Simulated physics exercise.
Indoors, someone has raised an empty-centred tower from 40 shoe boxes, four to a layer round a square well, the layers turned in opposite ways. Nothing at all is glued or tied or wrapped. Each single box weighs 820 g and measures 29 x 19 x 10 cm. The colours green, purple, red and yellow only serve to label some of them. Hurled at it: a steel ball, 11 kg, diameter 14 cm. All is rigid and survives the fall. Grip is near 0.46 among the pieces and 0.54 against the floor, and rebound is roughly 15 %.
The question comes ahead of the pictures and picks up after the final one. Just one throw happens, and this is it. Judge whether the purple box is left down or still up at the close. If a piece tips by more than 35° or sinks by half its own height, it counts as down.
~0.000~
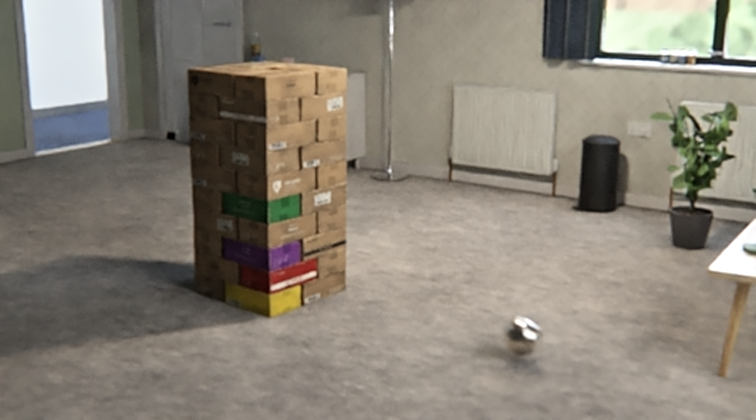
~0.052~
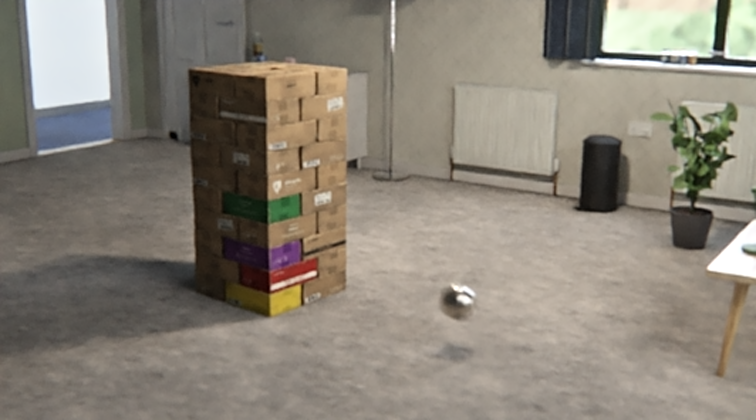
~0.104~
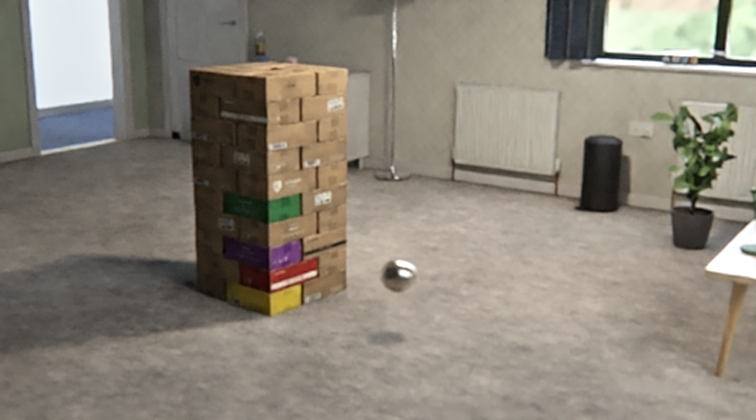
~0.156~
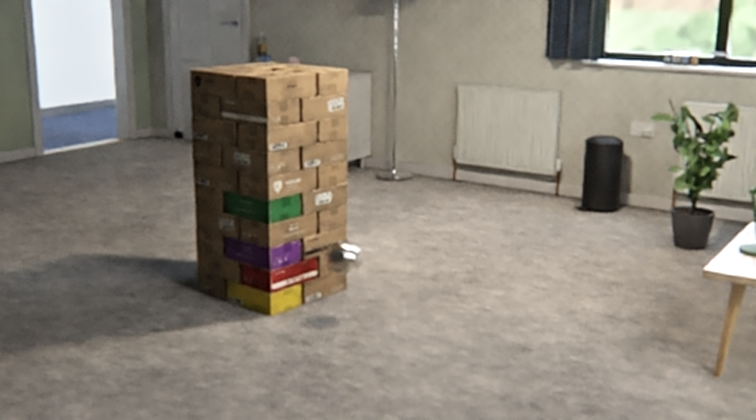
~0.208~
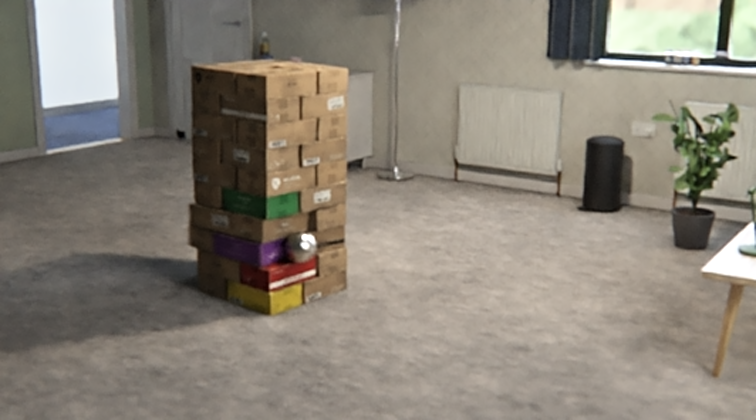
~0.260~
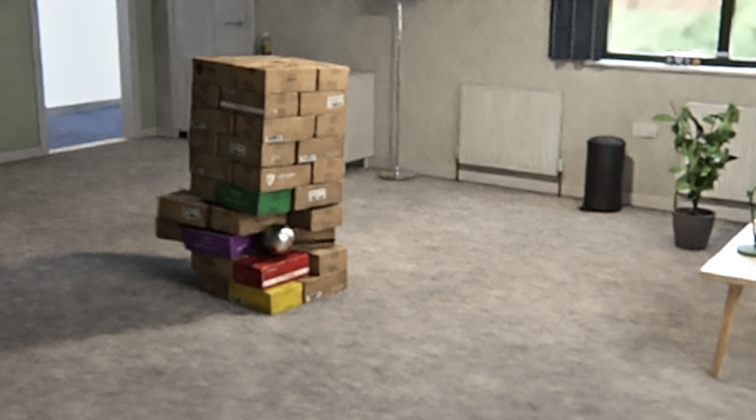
At the close the purple box is down.
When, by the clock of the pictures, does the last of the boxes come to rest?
Around 2.5 s.
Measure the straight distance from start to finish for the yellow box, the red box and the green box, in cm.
Distances in cm - yellow: 0; red: 10; green: 75.
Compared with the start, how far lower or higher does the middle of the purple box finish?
Net change: Some 20 cm lower.
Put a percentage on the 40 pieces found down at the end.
About 75 per cent.
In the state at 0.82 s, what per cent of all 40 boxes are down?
80 percent by then.
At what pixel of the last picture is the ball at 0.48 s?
Near (206, 231).
By 0.48 s, ball still moving; 9 of the 40 boxes down; purple box tilted 6°, 13 cm lower; green box tilted 30°, 13 cm lower.
By 0.82 s, ball still moving; 31 of the 40 boxes down; purple box 20 cm lower; green box tilted 44°, 23 cm lower.
By 1.34 s, ball still moving; 30 of the 40 boxes down; purple box 20 cm lower; green box tilted 36°, 33 cm lower.
When it is over (2.6 s), ball rolling away; 30 of the 40 boxes down; purple box 20 cm lower; green box tilted 29°, 35 cm lower; red box moved 9 cm. In pixels of the last frame, middles, purple box near (32, 233), green box near (143, 261).
